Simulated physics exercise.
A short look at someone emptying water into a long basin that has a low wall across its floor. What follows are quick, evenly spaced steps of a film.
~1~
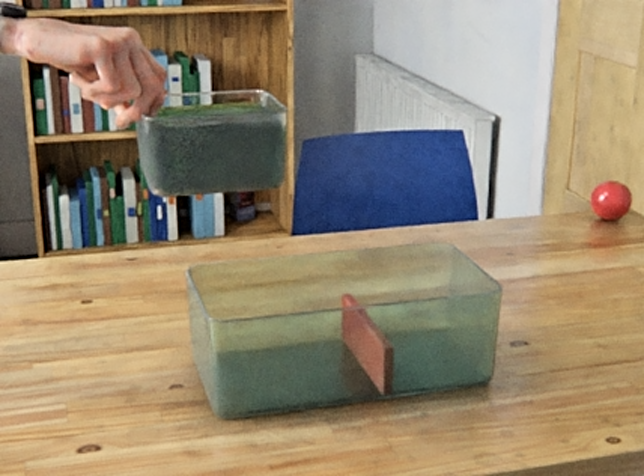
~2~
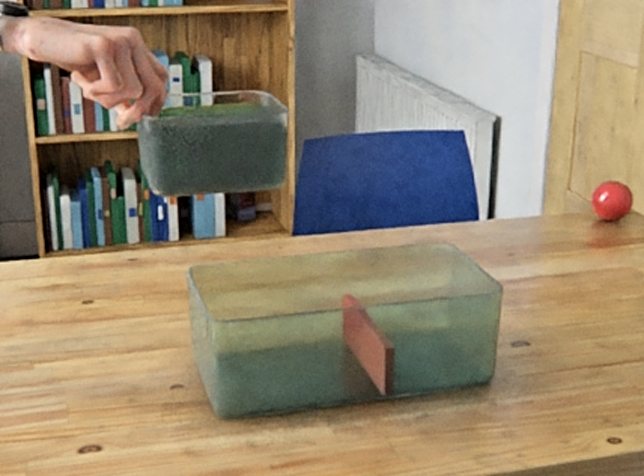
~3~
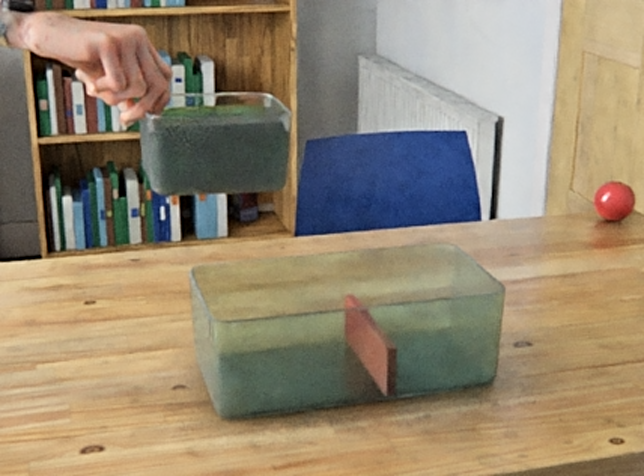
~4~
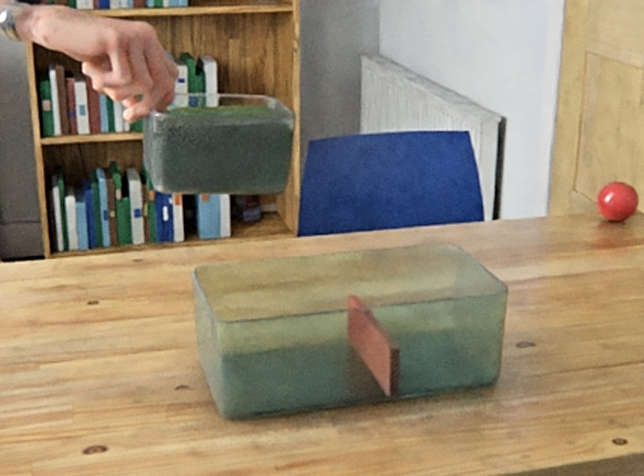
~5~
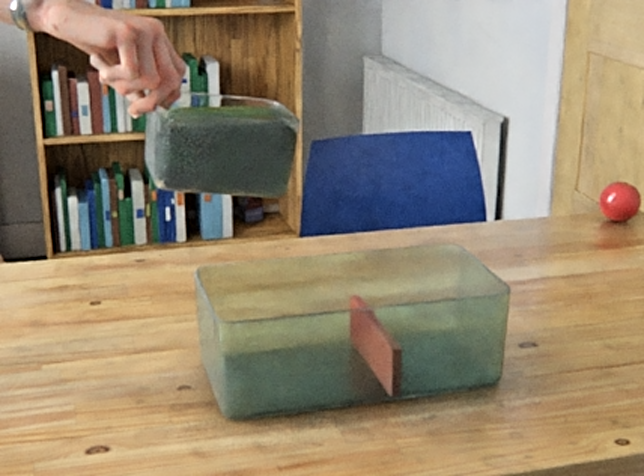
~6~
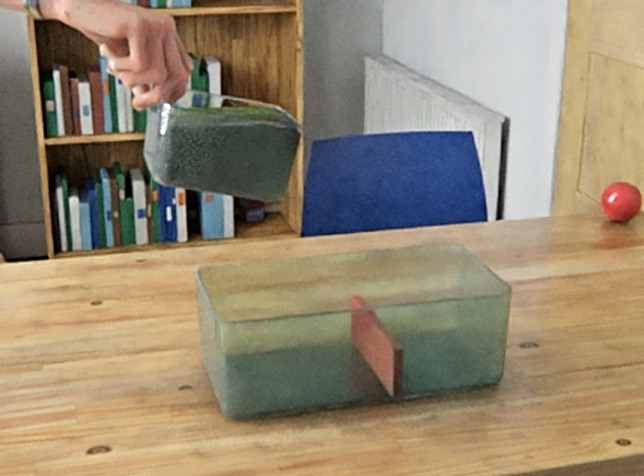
On a wooden table sat a long clear basin of water with a low reddish wall across it, while above its left side a hand held a smaller container of water and gradually tilted it rightward.
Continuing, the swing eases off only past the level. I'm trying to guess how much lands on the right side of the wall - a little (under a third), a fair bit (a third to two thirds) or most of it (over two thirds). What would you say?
I would say a little, under a third.
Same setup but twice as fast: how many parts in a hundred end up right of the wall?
About 5 in a hundred.
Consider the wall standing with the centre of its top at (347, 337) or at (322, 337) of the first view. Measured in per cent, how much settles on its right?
Roughly 55 % and then 70 %.
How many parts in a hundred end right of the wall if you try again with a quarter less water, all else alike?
Close to 0 per cent.
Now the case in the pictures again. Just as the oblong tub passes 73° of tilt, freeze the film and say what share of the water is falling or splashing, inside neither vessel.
Roughly 40 per cent.
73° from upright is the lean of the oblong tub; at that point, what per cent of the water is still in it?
Looks like roughly 40 percent is still held.
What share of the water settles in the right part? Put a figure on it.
Share approx. 25 per cent.
A moment on, the oblong tub is tipped part way and 42 per cent is still to pour, 14 is left of the wall and 6 right of it.
Next, the oblong tub is tipped right over and 4 per cent is still to pour, 65 is left of the wall and 22 right of it.
Then the oblong tub is tipped right over and 0 per cent is still to pour, 75 is left of the wall and 22 right of it.
Later the oblong tub is tipped right over and 0 per cent is still to pour, 74 is left of the wall and 23 right of it.
Finally, 74 per cent lies left of the wall, 23 right of it and 3 outside.
